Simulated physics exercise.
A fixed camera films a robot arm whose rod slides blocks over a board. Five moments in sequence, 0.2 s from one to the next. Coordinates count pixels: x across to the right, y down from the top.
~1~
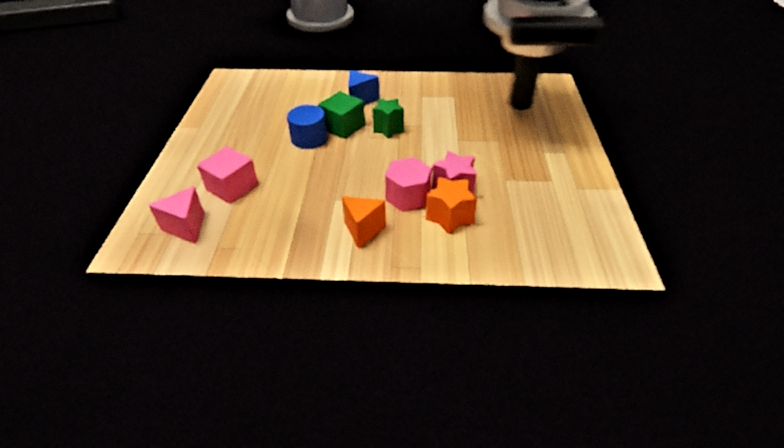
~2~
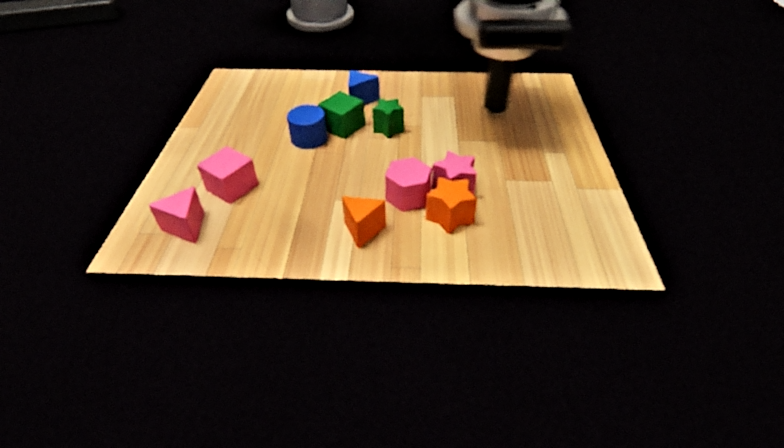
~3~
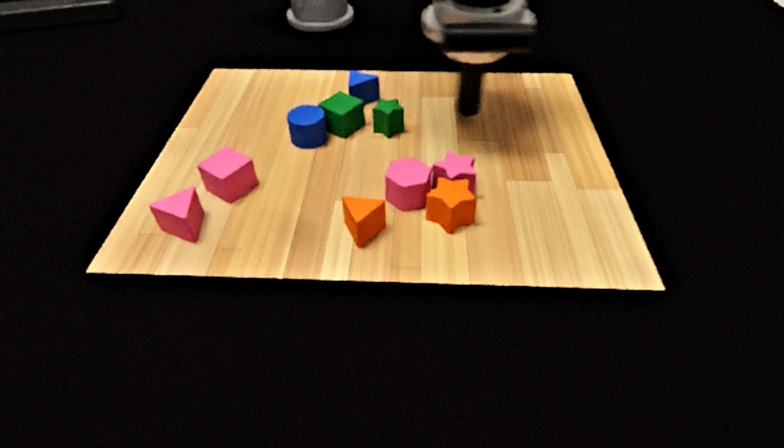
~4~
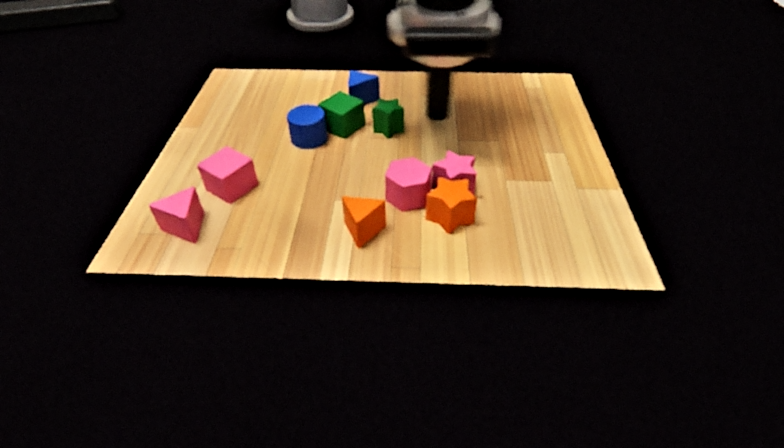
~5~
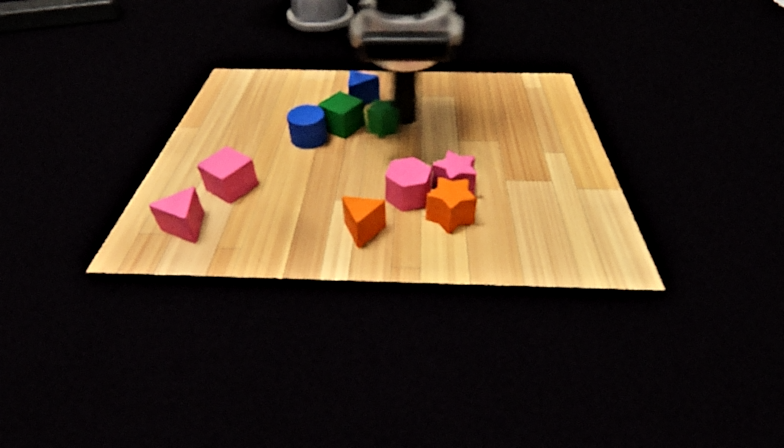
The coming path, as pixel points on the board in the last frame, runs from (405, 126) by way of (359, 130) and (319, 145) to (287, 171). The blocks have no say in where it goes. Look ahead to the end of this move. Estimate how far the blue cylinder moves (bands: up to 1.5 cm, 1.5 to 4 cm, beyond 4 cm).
The answer here is over 4 cm.
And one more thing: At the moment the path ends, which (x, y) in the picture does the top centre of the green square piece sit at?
At the end it should sit near (303, 93).
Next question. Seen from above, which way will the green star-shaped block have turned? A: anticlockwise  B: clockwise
B.
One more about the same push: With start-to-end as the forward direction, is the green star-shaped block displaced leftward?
Answer: No.
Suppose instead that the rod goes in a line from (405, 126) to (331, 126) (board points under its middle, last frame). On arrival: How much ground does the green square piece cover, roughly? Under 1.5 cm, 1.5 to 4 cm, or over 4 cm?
Long: Over 4 cm.
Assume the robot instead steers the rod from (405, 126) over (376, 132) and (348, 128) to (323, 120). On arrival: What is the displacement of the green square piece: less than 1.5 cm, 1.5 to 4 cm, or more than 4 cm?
Above 4 cm.
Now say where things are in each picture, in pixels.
In the first picture, tip of the rod at (521, 104), middles of tops, pink square piece at (224, 161), blue cylinder at (306, 114), green square piece at (341, 102), green star-shaped block at (388, 105).
In the second picture, rod at (495, 107), nothing pushed.
In the third picture, rod at (468, 111), nothing pushed.
In the fourth picture, rod at (437, 114), nothing pushed.
In the fifth picture, rod at (405, 118), pink square piece at (224, 161), blue cylinder at (306, 114), green square piece at (341, 102), green star-shaped block at (382, 106).
What follows on the original path. One third of the way, rod at (358, 122); blue cylinder at (301, 115); green square piece at (314, 95); green star-shaped block at (333, 107).
Two thirds of the way, rod at (318, 137); blue cylinder at (261, 122); green square piece at (303, 93), turned 20° clockwise; green star-shaped block at (293, 117), turned 35° clockwise.
At the end, rod at (285, 163); pink square piece unmoved; blue cylinder at (249, 122); green square piece at (303, 93), turned 20° clockwise; green star-shaped block at (283, 125), turned 70° clockwise.
